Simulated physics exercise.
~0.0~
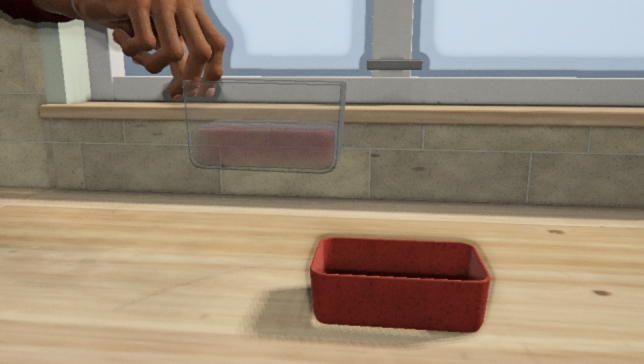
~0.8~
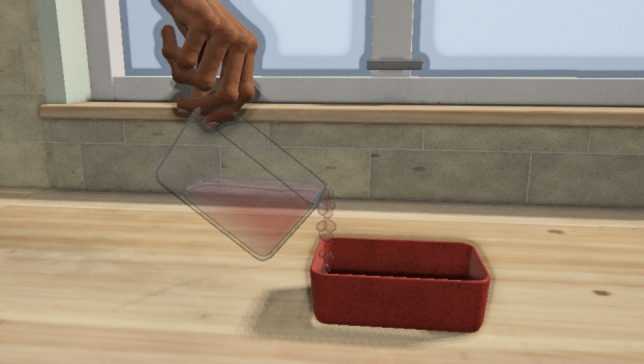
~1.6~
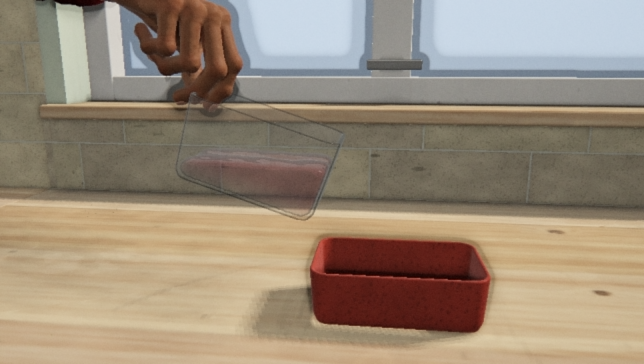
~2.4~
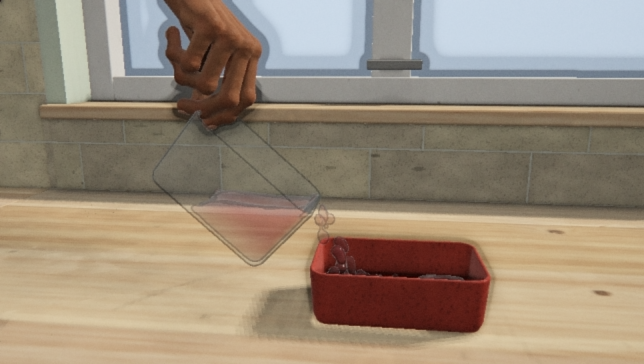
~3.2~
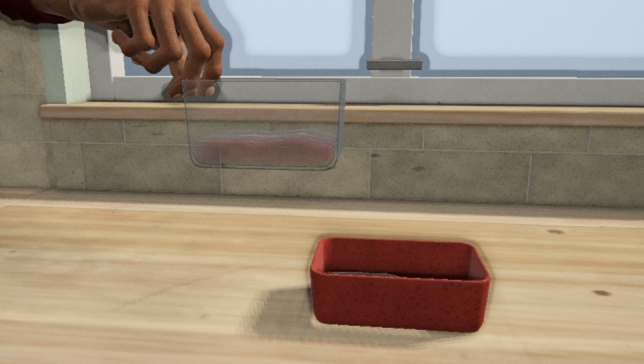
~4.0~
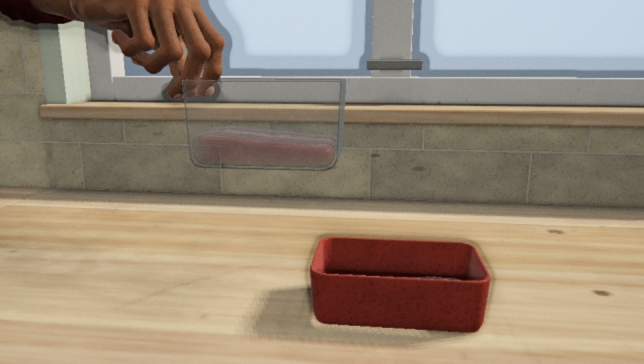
On a wooden worktop, a hand tips a clear tub twice, pouring liquid into a red box.
